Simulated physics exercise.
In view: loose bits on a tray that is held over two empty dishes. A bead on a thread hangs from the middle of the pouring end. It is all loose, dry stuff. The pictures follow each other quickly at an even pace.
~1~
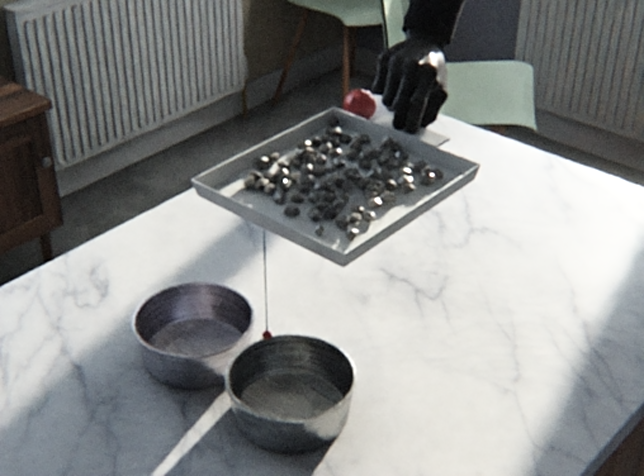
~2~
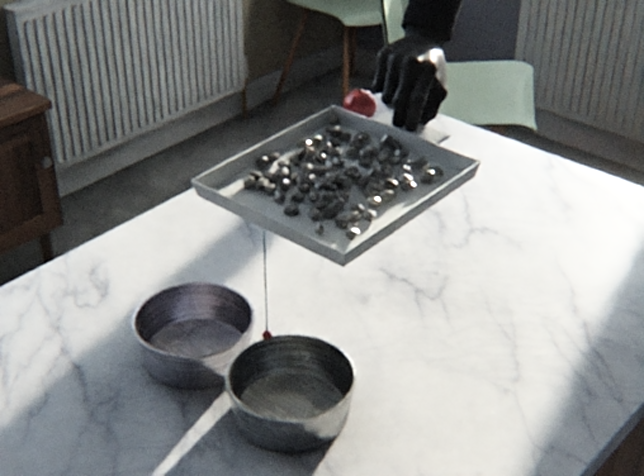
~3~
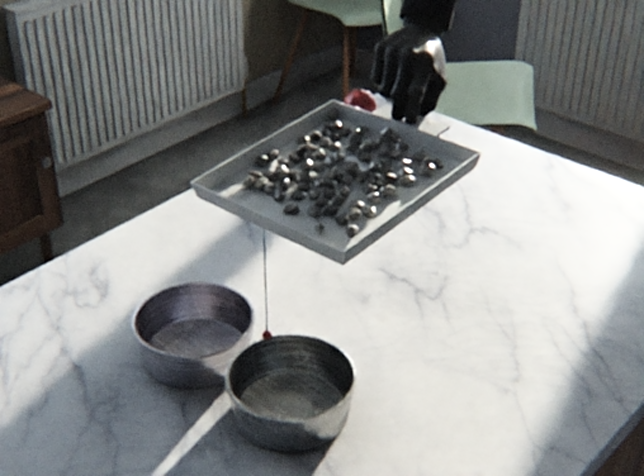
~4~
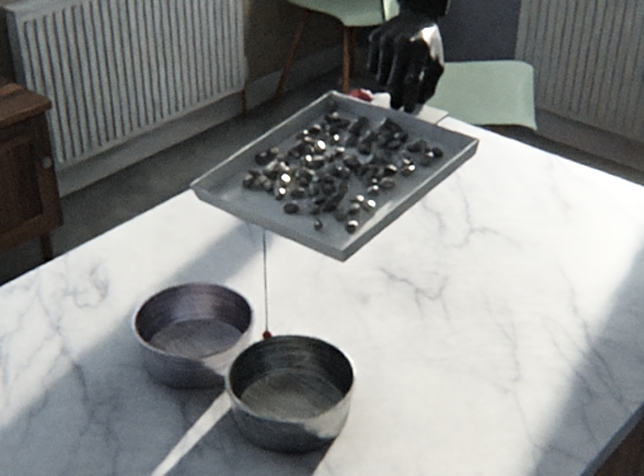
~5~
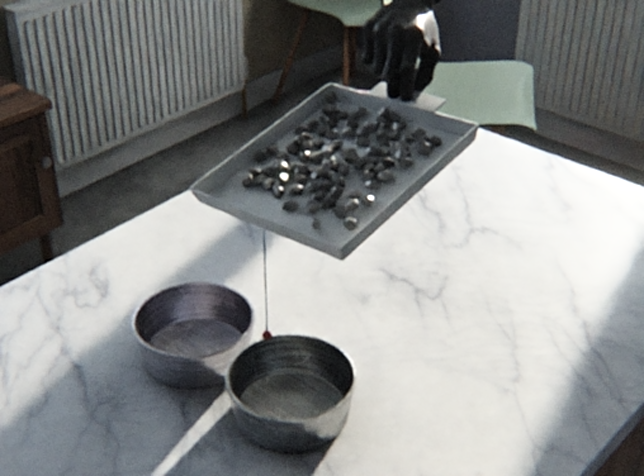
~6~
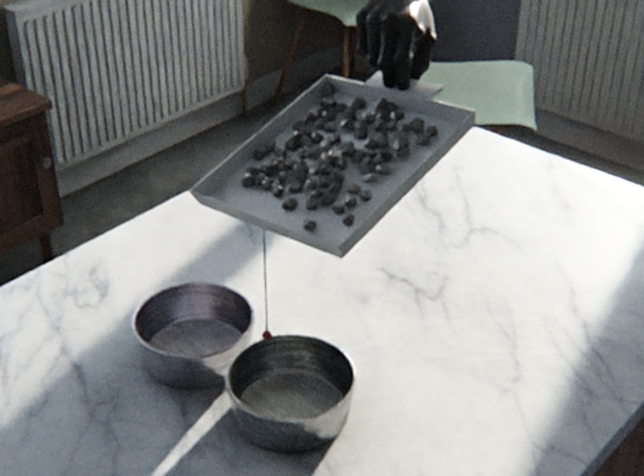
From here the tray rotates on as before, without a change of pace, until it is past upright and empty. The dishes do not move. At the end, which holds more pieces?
It favours the left dish.
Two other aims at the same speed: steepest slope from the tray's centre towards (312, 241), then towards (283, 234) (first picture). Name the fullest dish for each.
At the first place the dish on the right, at the second the right dish.
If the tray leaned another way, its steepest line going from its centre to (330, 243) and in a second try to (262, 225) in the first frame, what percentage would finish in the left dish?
First some 0, then 40 per cent.
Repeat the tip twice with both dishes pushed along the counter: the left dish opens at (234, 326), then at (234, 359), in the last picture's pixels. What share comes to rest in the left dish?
Roughly 70 per cent, and 40 per cent.
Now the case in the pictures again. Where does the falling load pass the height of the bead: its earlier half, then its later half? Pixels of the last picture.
Around (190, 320) and then (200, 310).
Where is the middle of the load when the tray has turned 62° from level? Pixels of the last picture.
Near (233, 188).
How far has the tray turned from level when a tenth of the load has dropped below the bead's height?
At about 75°.
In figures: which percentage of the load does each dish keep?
About: Left dish 80, right dish 0 per cent.
Just after the last frame, tray tipped steeply; almost all on the tray; about a tenth in the air.
A moment on, tray tipped past a quarter turn; about a tenth on the tray; just a few in the right dish; roughly half in the left dish; about a tenth outside both; roughly a quarter in the air.
Further on, tray tipped past a quarter turn; about a tenth in the right dish; the larger part in the left dish; about a tenth outside both.
When it is over, tray tipped past a quarter turn; about a tenth in the right dish; the larger part in the left dish; about a tenth outside both.
